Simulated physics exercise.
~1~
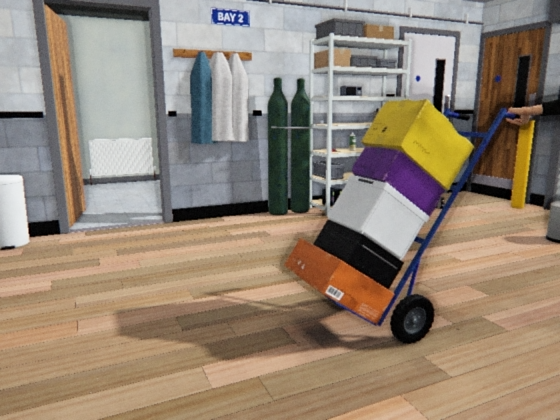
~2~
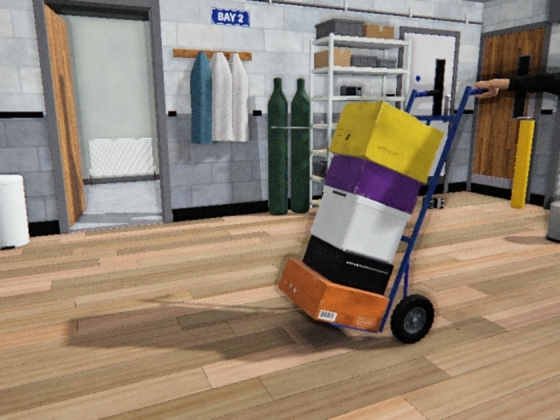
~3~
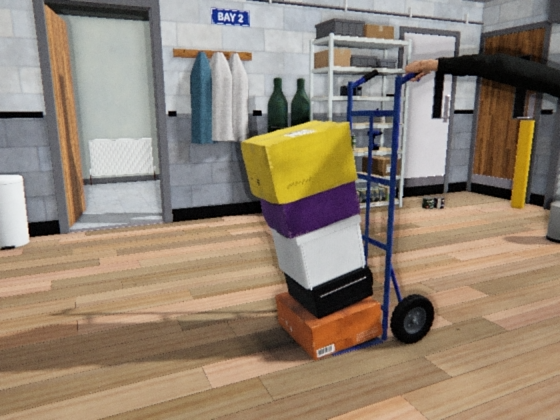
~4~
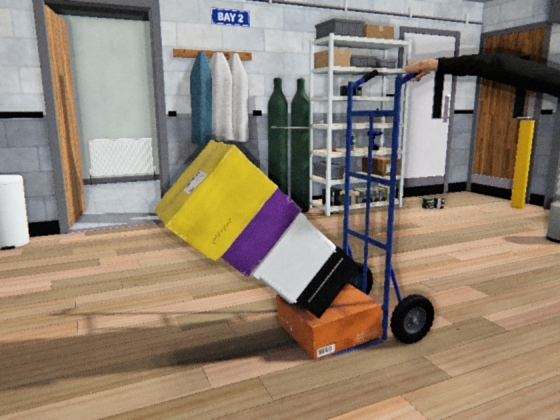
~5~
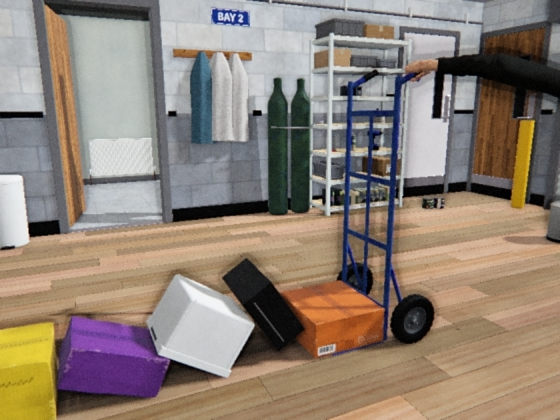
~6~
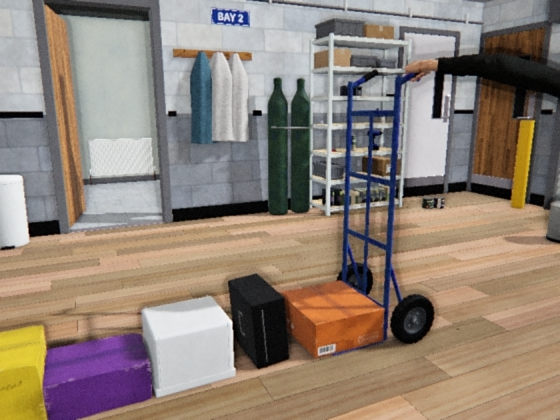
In a storage bay, a hand swung a tilted blue hand truck upright, and the stacked yellow, purple, white and black boxes toppled off to the left and ended in a row on the floor, while the orange box stayed on the truck.
